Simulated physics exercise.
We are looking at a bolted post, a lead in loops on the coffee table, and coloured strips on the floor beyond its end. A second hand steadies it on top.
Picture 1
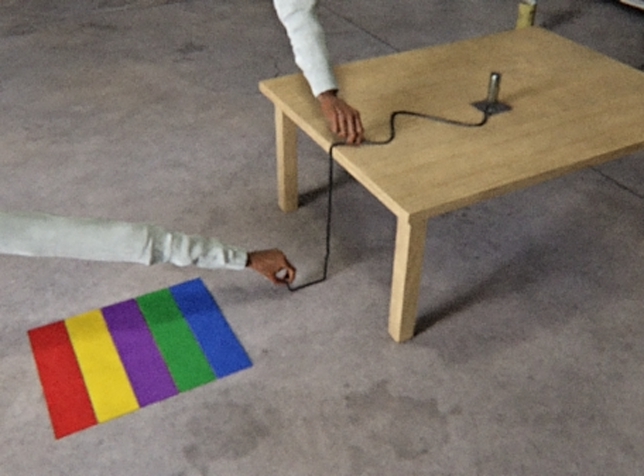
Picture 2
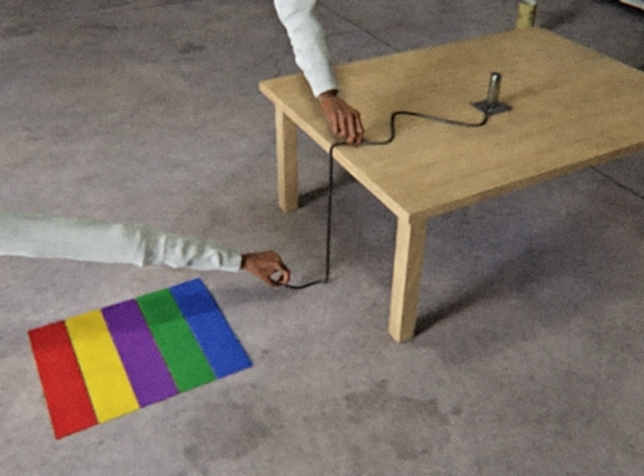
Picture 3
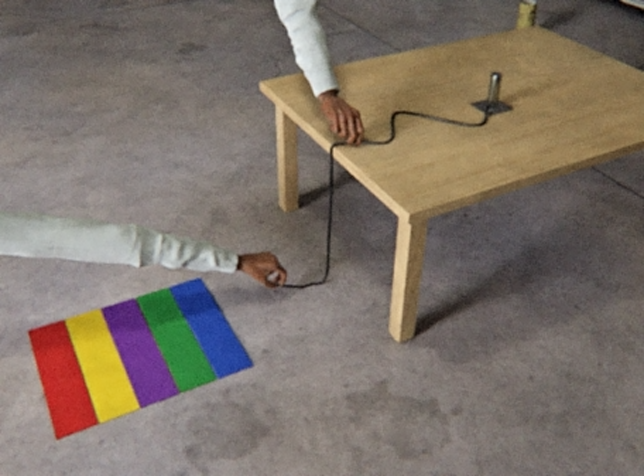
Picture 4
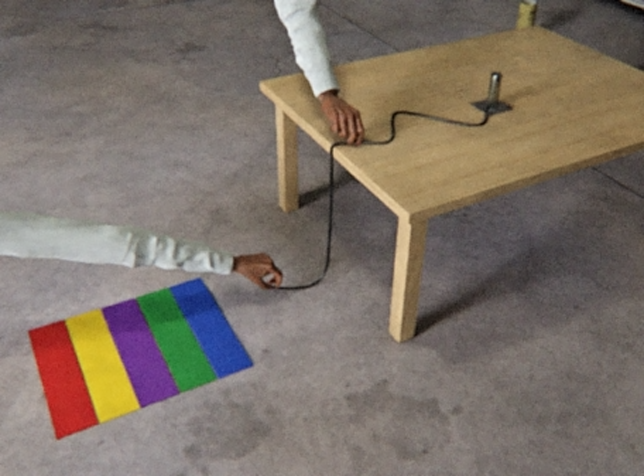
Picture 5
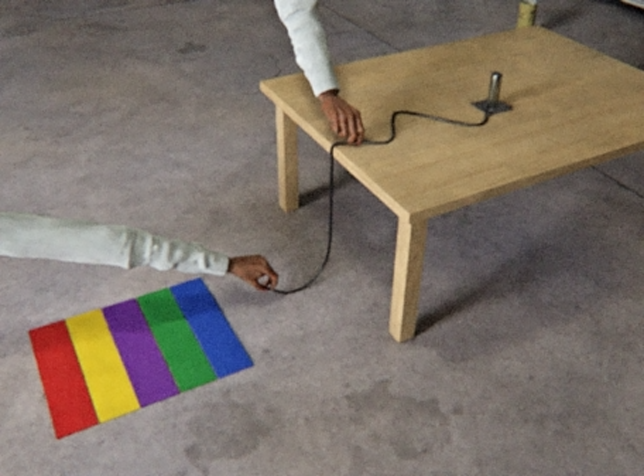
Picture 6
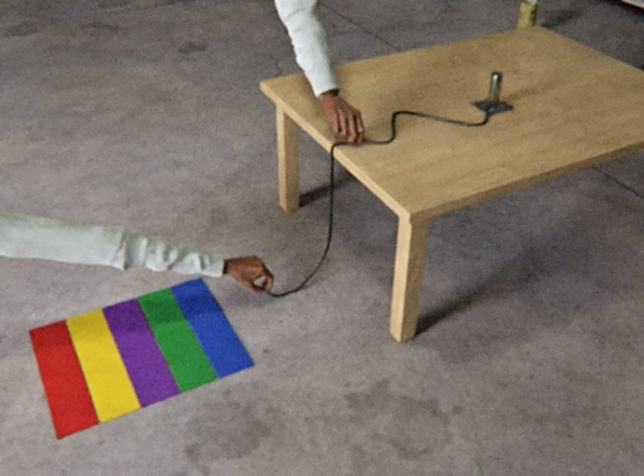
A dark cord hanging off the edge of a wooden table was drawn slightly left by a hand near the floor, close to some coloured strips, while another hand stayed on the tabletop.
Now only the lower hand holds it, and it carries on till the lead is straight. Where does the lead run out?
The end stops over the yellow strip.
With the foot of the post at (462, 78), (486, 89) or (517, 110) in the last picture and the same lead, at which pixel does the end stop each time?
About (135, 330), (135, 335) and (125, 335).
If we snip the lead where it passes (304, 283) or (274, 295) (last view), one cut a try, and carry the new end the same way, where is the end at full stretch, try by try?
In that order: (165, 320) and (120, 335).
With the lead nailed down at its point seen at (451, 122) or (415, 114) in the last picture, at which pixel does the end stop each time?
The places are (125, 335) and (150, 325).
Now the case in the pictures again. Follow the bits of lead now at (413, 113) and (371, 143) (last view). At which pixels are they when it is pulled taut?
At (394, 129), then (305, 166).
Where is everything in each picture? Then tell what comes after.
In the first picture, end (286, 282); blue (225, 354); green (189, 367); purple (151, 381); yellow (112, 395); red (70, 410).
In the second picture, end (281, 284); lead through (484, 123) (417, 115) (392, 136) (331, 151) (329, 215) (327, 272).
In the third picture, end (278, 285).
In the fourth picture, end (274, 286); lead through (484, 123) (417, 114) (393, 136) (332, 151) (331, 215) (325, 272).
In the fifth picture, end (269, 288).
In the sixth picture, end (265, 289); lead through (485, 122) (418, 114) (393, 135) (332, 151) (331, 214) (314, 271).
A little later, end near (179, 318); over green.
Next, end near (132, 333); over purple.
When it is tight, end near (102, 343); over yellow. It gets as far as the yellow strip.
